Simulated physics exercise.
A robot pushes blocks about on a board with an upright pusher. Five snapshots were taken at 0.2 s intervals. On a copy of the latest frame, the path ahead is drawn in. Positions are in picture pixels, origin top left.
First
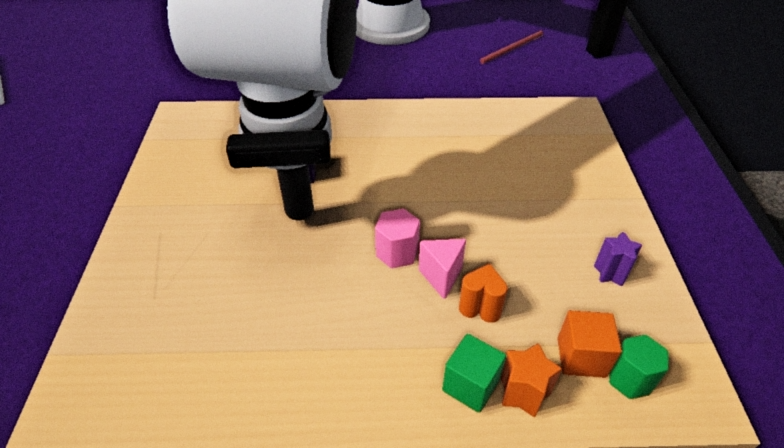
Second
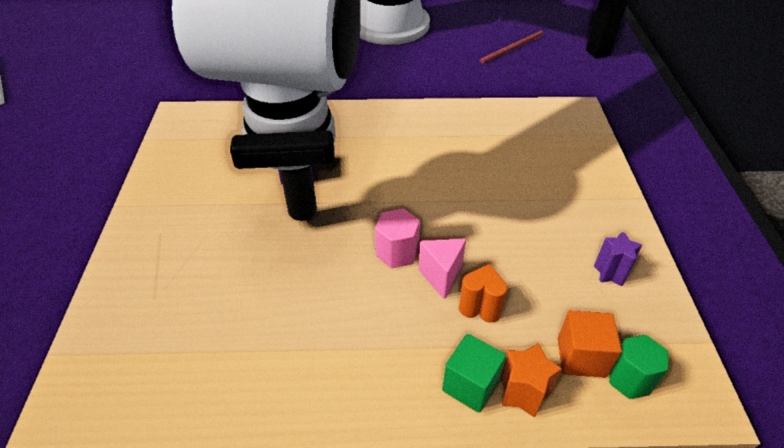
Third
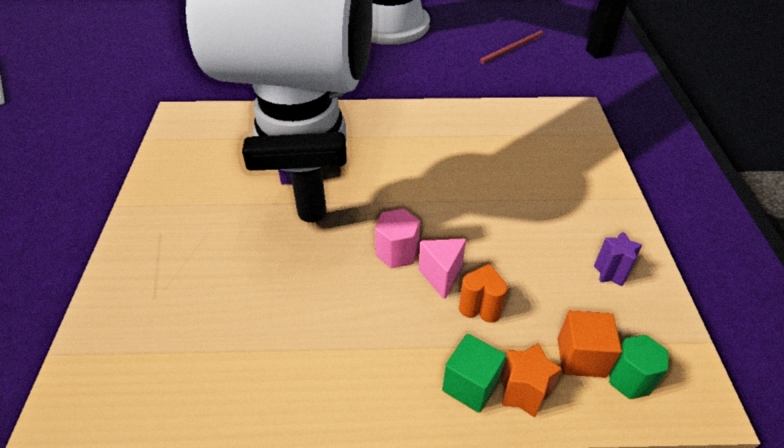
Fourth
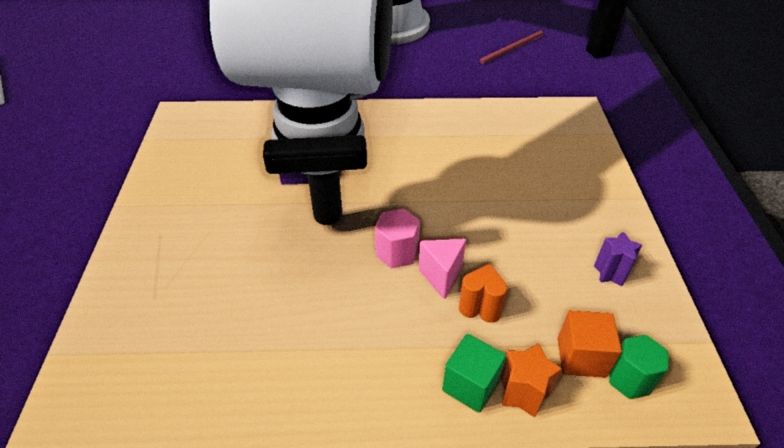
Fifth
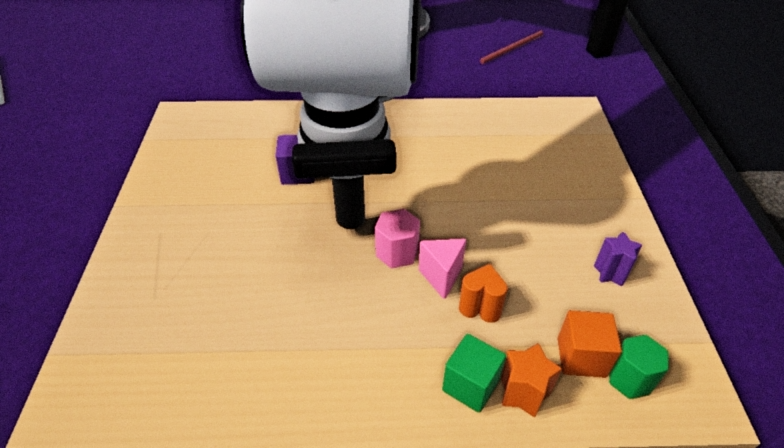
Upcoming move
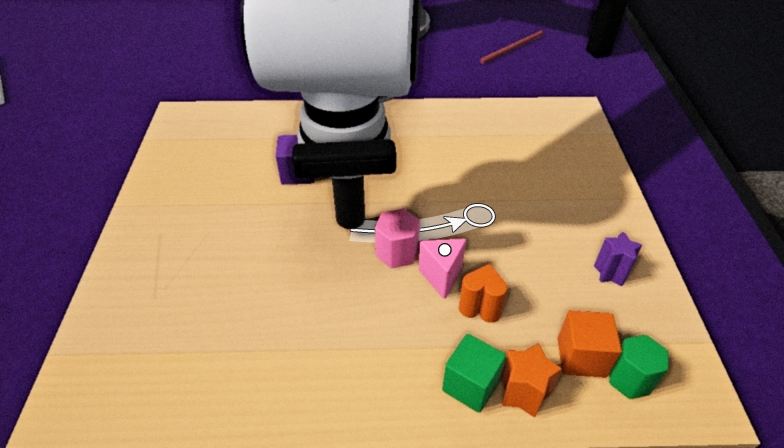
On a light wooden board scattered with pink, orange, green and purple blocks, a robot's black upright pusher slid a short way right, drawing close to the pink six-sided block while the blocks stayed still.
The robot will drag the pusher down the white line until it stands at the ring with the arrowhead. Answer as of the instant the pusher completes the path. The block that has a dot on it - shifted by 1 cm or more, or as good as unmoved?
It keeps its position.
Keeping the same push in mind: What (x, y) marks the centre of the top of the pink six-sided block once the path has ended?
The answer is (417, 229).
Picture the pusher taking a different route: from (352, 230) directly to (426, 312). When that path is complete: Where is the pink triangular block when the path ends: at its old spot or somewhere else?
That block ends up displaced.
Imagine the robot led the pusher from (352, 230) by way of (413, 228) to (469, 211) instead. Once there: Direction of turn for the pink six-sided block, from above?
It twists clockwise.
Path on the board, from (352, 230) via (418, 230), ending at (479, 215); the dot is on the pink triangular block.
The first path, step by step. One third of the way, pusher (396, 222); pink six-sided block (410, 229), turned 35° clockwise.
Two thirds of the way, pusher (442, 216); pink six-sided block (417, 229), turned 60° clockwise.
At the end, pusher (481, 205); pink six-sided block (417, 229), turned 60° clockwise; pink triangular block in place.
